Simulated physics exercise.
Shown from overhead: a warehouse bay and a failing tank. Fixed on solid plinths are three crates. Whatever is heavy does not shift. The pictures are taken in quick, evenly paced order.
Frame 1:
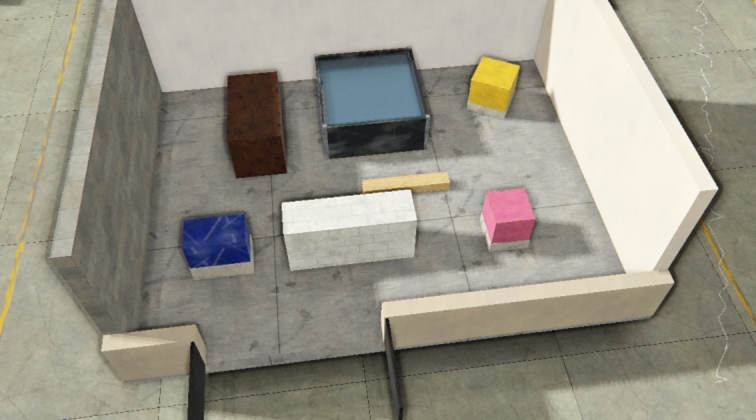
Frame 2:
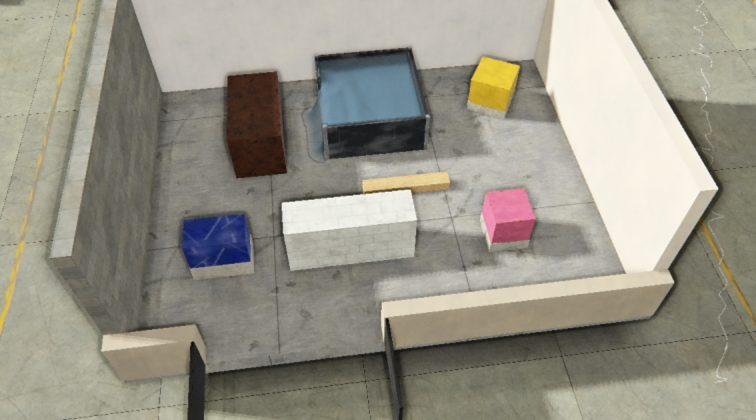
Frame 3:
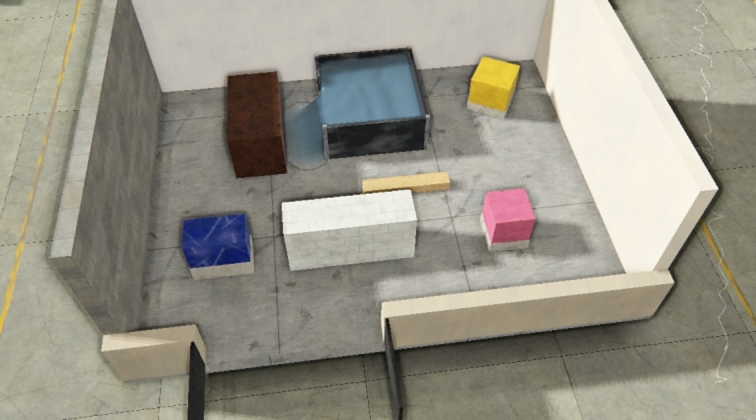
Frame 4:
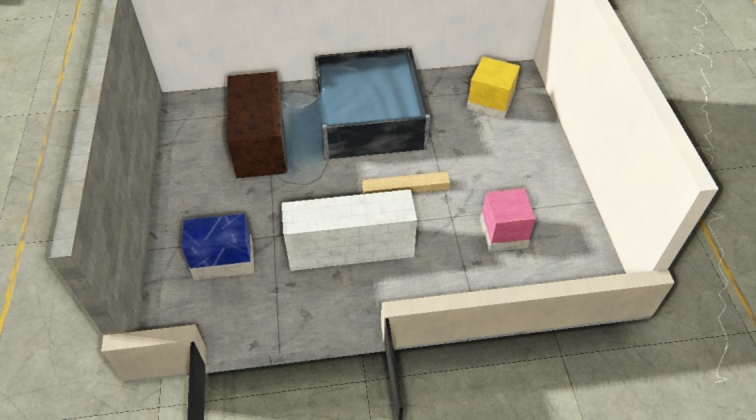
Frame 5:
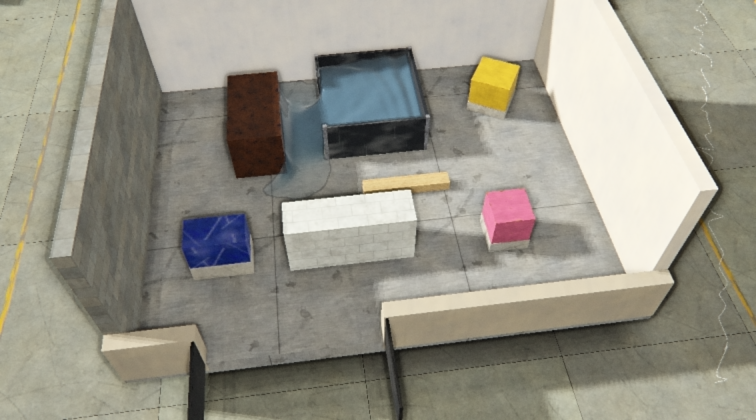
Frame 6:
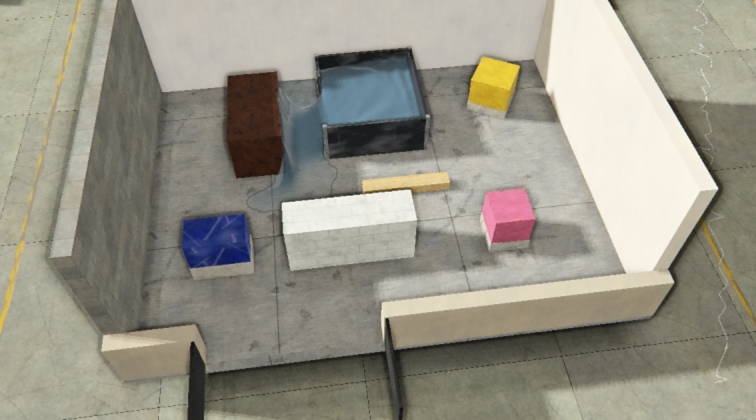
A tank of blue water standing whole, then leaking from its left side, the water spreading across the floor past a brown block.
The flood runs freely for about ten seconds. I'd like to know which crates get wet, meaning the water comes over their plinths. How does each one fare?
The yellow crate does not get wet. The blue crate does not get wet. The pink crate does not get wet.
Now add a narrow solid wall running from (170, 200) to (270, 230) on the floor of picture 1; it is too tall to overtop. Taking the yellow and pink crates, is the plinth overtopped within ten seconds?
Next, the yellow crate is never reached, but the pink crate is never reached.
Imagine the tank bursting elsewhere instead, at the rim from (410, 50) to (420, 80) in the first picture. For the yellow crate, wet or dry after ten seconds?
The yellow one is reached.
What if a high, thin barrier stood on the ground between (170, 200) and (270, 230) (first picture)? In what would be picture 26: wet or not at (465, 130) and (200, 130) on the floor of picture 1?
As listed: Dry, covered.
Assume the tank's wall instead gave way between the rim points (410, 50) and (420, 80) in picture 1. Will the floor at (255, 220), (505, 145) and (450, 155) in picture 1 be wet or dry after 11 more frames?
Obs. 1: Moisture-free; obs. 2: Sodden; obs. 3: Sodden.
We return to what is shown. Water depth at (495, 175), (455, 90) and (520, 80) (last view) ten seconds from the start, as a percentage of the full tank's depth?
4, 4 and 8 in a hundred, in turn.
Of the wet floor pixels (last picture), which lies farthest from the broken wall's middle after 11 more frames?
My guess would be about (201, 349).
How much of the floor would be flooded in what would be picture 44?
Near 80 in a hundred.
A moment on, water covers 20 % of the floor; the yellow crate not reached, the blue crate water round its plinth, the pink crate not reached.
Next, water covers 35 % of the floor; the yellow crate not reached, the blue crate water round its plinth, the pink crate water round its plinth.
Then, water covers 55 % of the floor; the yellow crate water round its plinth, the blue crate water round its plinth, the pink crate water round its plinth.
Later, water covers 80 % of the floor; the yellow crate water round its plinth, the blue crate water round its plinth, the pink crate water round its plinth.
In the end, water covers 95 % of the floor; the yellow crate stayed above the water, the blue crate stayed above the water, the pink crate stayed above the water.
